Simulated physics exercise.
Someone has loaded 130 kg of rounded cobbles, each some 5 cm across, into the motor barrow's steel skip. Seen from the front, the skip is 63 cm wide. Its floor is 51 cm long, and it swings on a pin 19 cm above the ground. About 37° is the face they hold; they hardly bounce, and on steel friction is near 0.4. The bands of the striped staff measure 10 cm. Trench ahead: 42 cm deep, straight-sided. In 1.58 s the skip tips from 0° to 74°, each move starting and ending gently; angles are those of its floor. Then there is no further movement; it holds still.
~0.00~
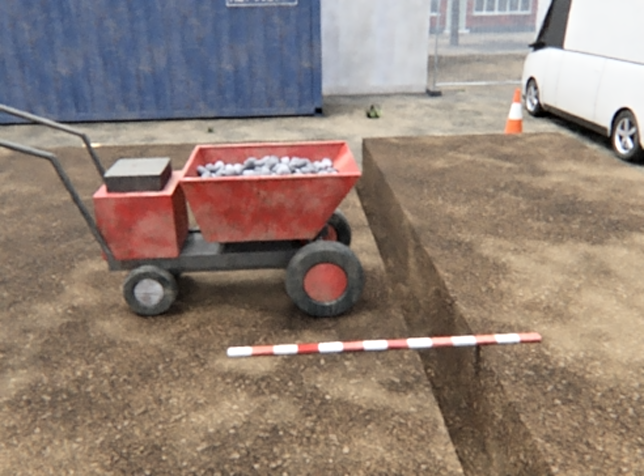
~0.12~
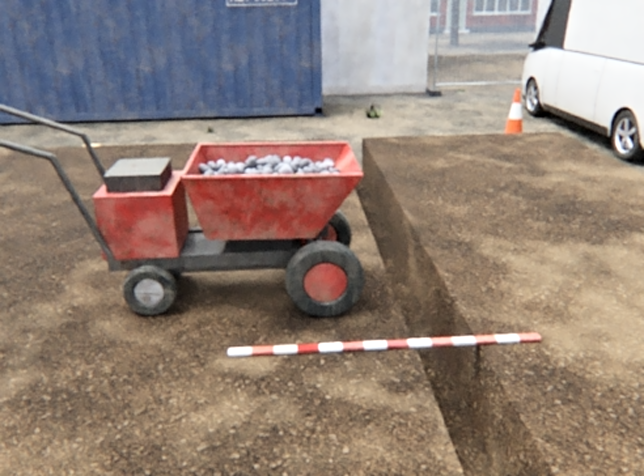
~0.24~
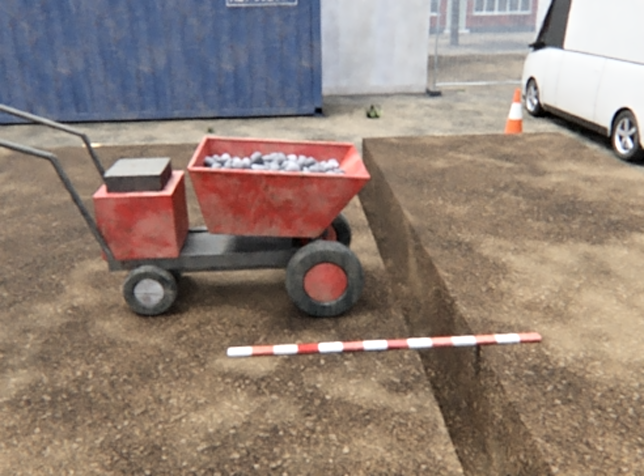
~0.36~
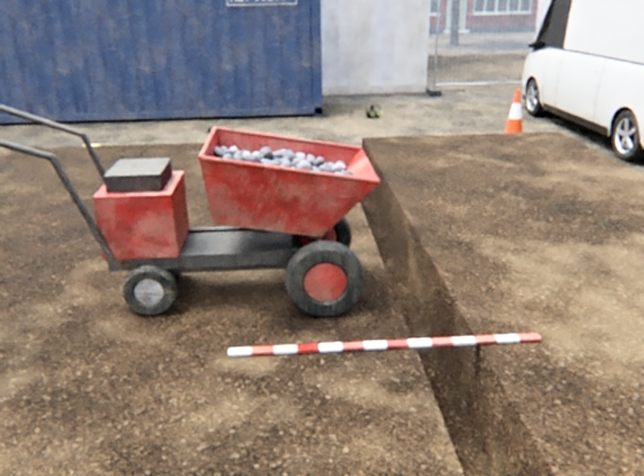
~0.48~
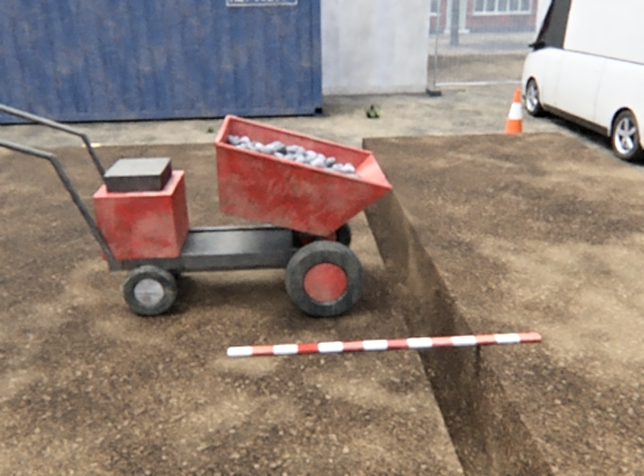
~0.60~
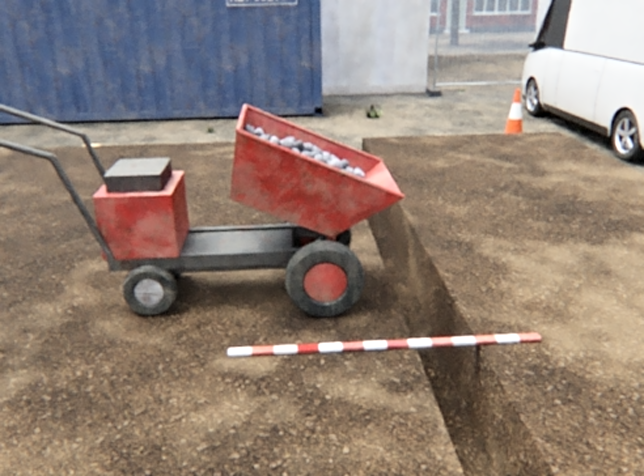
The clip shows a red motor barrow loaded with rounded grey stones beside a straight-sided trench, a striped staff lying across it; the skip starts level, then its left end rises steadily, tilting it toward the trench on the right.
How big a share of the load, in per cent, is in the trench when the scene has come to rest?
A share of about 50 percent.
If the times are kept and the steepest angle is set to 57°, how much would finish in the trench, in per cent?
Roughly 20%.
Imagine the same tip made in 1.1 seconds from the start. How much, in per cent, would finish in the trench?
Roughly 45 per cent.
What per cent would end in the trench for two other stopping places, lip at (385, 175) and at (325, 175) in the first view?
Some 10 and some 90 per cent, in that order.
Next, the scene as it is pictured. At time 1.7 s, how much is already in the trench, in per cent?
Close to 10 per cent at that time.
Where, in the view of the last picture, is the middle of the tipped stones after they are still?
Their centre sits close to (446, 279).
After 1.2 s the floor is at 62°; 100 % in the skip; the foremost stones are at (437, 239).
After 1.7 s the floor is at 74°; 62 % in the skip, 8 % in the trench, 30 % past the trench; the foremost stones are at (529, 282).
After 2.0 s the floor is at 74°; 31 % in the skip, 19 % in the trench, 50 % past the trench; the foremost stones are at (575, 268).
After 4.0 s the floor is at 74°; 0 % in the skip, 50 % in the trench, 50 % past the trench; the foremost stones are at (609, 271).
